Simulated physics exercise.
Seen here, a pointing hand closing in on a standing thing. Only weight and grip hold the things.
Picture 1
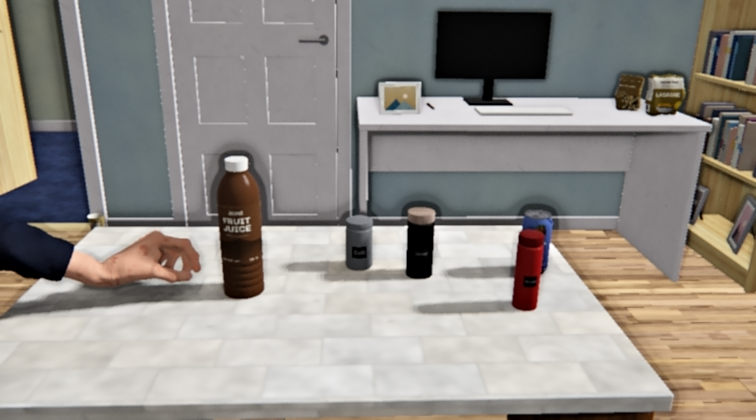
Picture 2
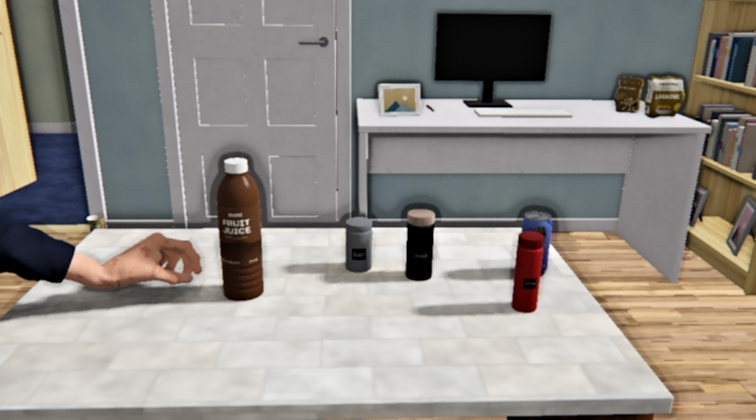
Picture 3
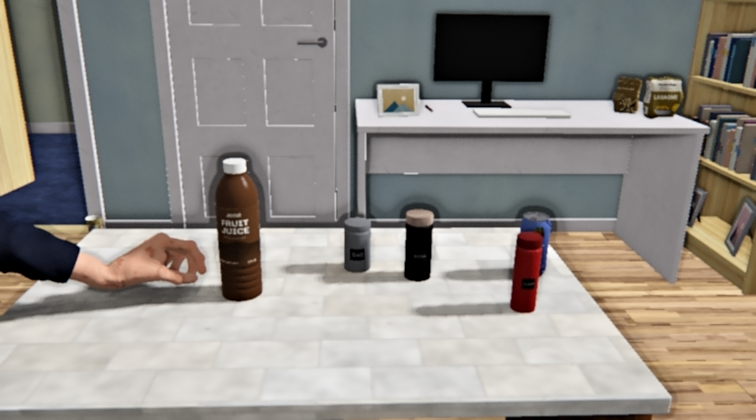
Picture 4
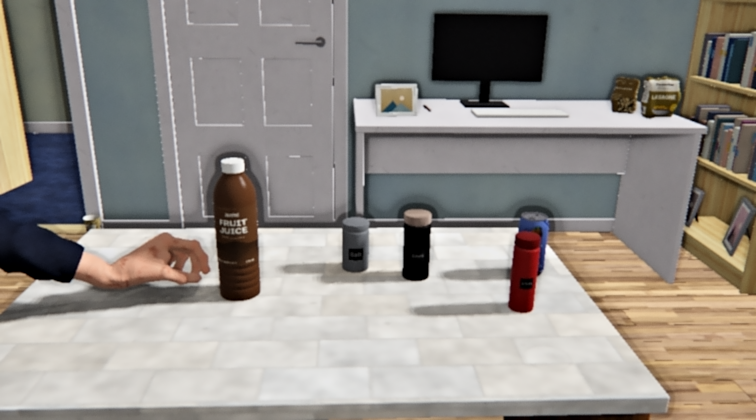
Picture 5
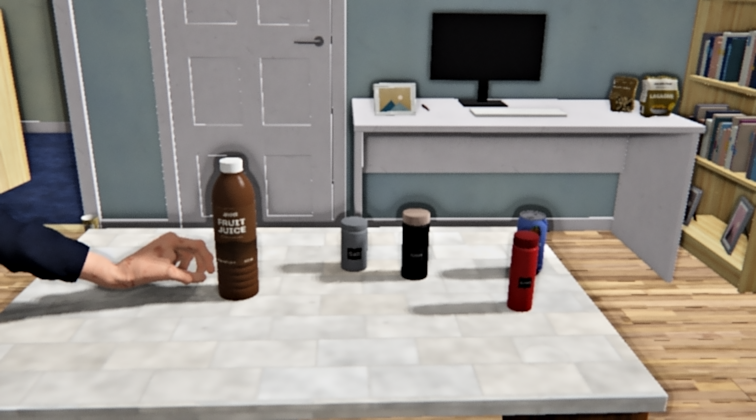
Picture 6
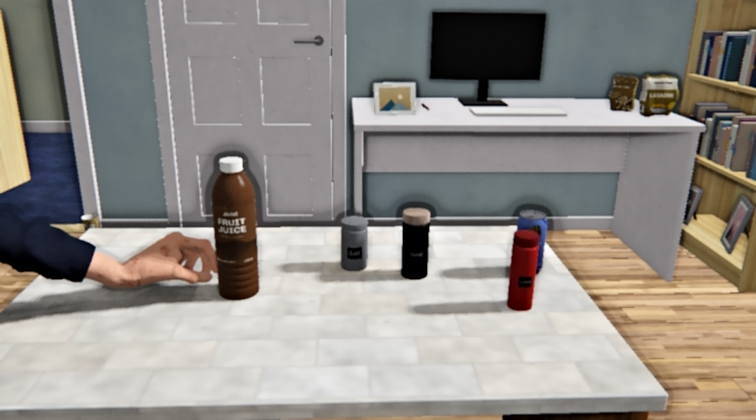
A hand on the left crept slightly right across the tabletop toward a brown fruit juice bottle, closing the small gap, while the bottle and the four smaller containers to its right stayed standing.
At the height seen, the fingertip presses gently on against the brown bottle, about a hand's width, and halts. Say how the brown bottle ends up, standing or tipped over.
The brown bottle stays upright.
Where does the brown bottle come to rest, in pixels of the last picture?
Near (305, 228).
Then, 0.30 s on from there, brown bottle shifted a little near (248, 228).
Then, 0.70 s on from there, brown bottle shifted about its own width near (267, 228).
Then, 1.10 s on from there, brown bottle shifted about its own width near (285, 228).
Then, 1.40 s on from there, brown bottle shifted about its own width near (299, 228).
In the end, moved from the start, brown bottle. At the end, from the last picture's camera, brown bottle near (305, 228).
